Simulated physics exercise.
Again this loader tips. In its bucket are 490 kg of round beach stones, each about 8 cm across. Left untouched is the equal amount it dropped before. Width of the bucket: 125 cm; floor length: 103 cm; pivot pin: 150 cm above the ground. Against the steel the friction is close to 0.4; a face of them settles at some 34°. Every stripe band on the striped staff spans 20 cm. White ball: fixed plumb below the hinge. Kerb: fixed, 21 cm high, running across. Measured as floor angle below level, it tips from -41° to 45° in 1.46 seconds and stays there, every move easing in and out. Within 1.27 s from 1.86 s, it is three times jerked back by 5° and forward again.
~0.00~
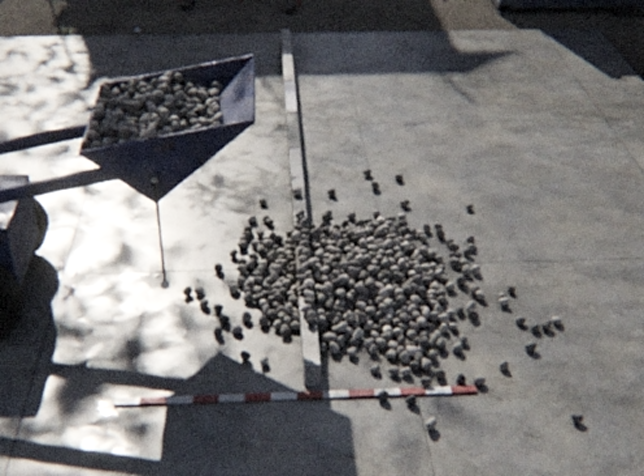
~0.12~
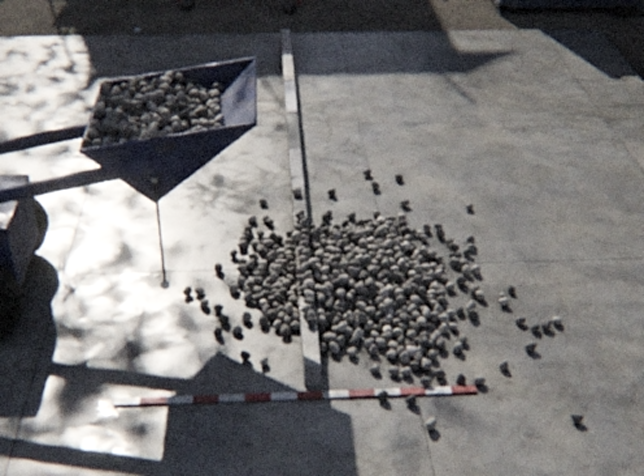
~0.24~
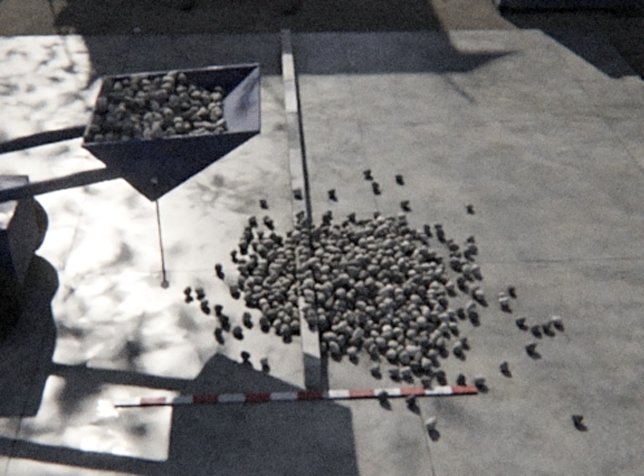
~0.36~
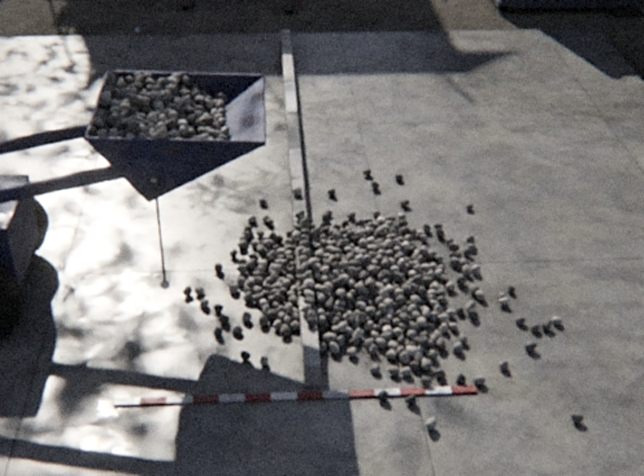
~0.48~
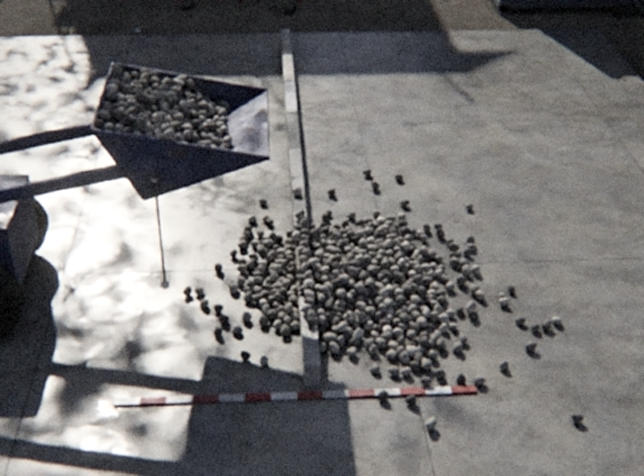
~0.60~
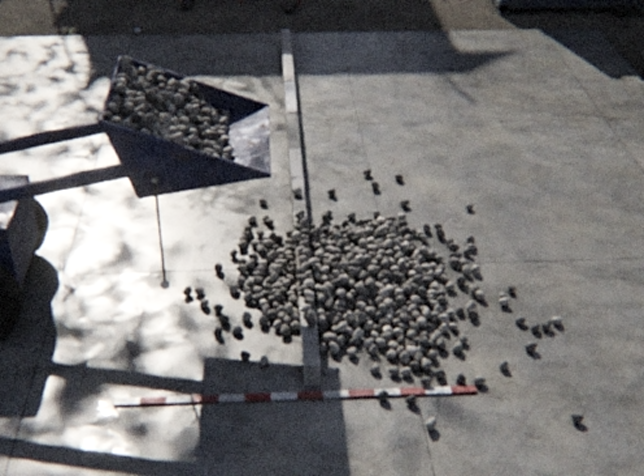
Paved yard in patchy sunlight, a loader bucket of round stones tilting its right lip downward beside a motionless heap of stones.
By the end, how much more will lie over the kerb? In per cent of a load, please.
About 18 per cent.
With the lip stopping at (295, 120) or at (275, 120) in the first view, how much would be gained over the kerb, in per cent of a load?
Close to 65 per cent, followed by close to 40 per cent.
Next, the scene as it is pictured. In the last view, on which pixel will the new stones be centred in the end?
The centre sits about (273, 273).
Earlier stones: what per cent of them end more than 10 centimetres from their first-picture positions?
Roughly 10 percent.
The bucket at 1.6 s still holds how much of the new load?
It holds some 30 per cent.
After 1.1 s the floor is at 32°; in per cent of one load, 100 in the bucket, 20 on this side of the kerb, 80 over the kerb; the foremost stones are at (529, 315).
After 1.6 s the floor is at 45°; in per cent of one load, 32 in the bucket, 88 on this side of the kerb, 80 over the kerb; the foremost stones are at (529, 315).
After 3.6 s the floor is at 45°; in per cent of one load, 0 in the bucket, 102 on this side of the kerb, 98 over the kerb; the foremost stones are at (529, 315).
After 6.3 s the floor is at 45°; in per cent of one load, 0 in the bucket, 102 on this side of the kerb, 98 over the kerb; the foremost stones are at (529, 315). Net gain over the kerb, 18.
